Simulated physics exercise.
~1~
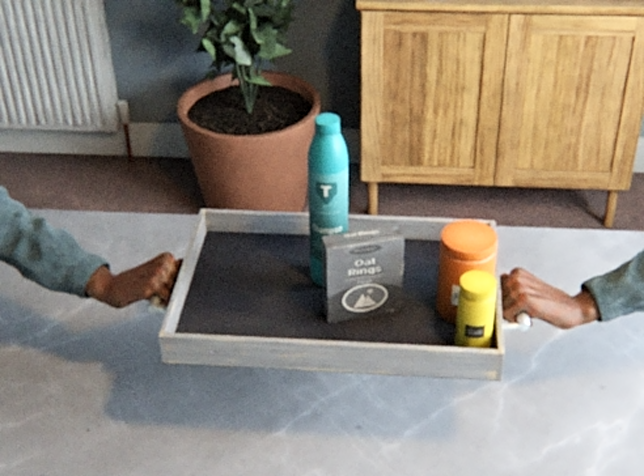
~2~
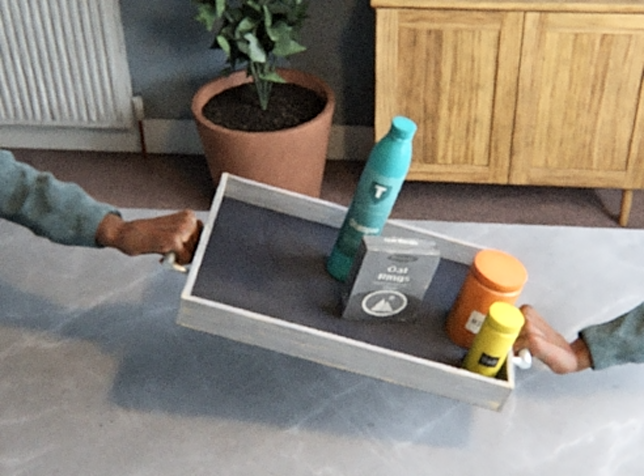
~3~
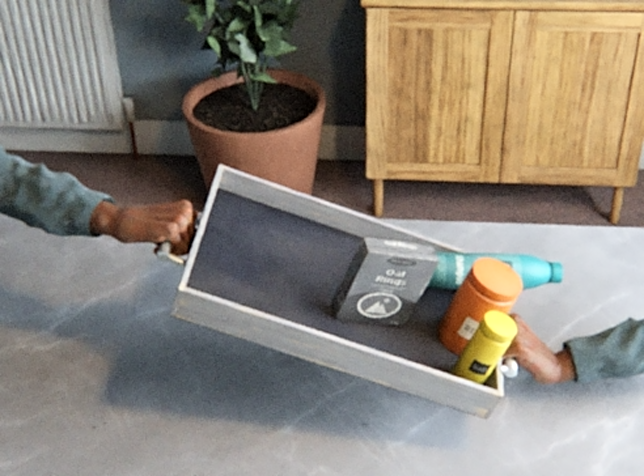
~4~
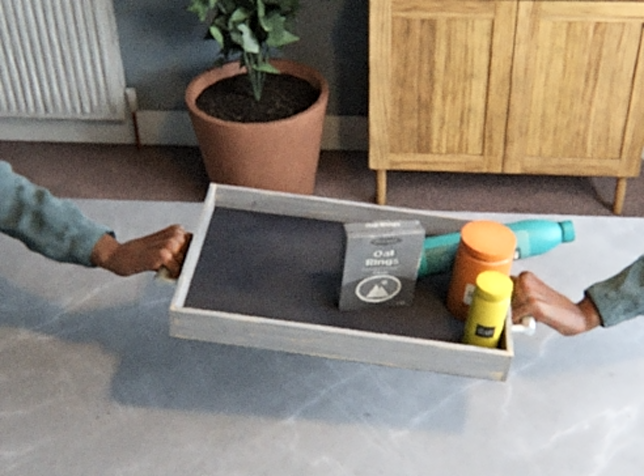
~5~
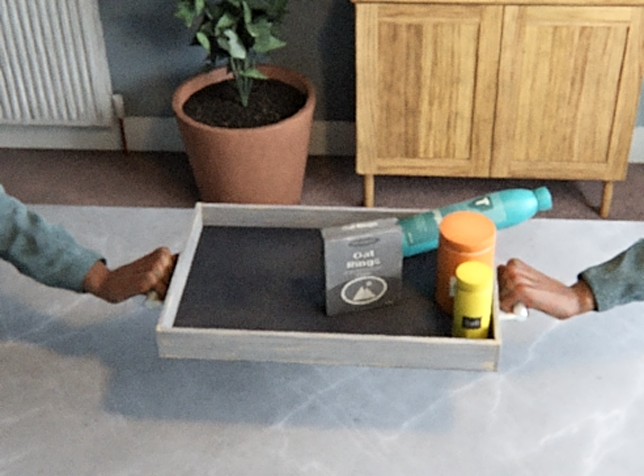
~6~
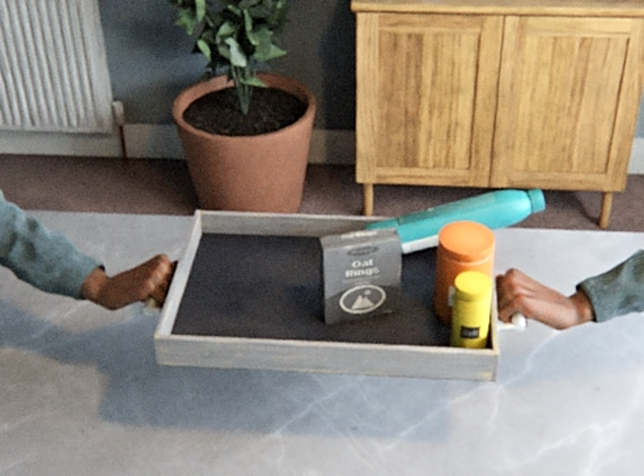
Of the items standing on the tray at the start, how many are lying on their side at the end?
One of them, the turquoise bottle, is lying on its side at the end.
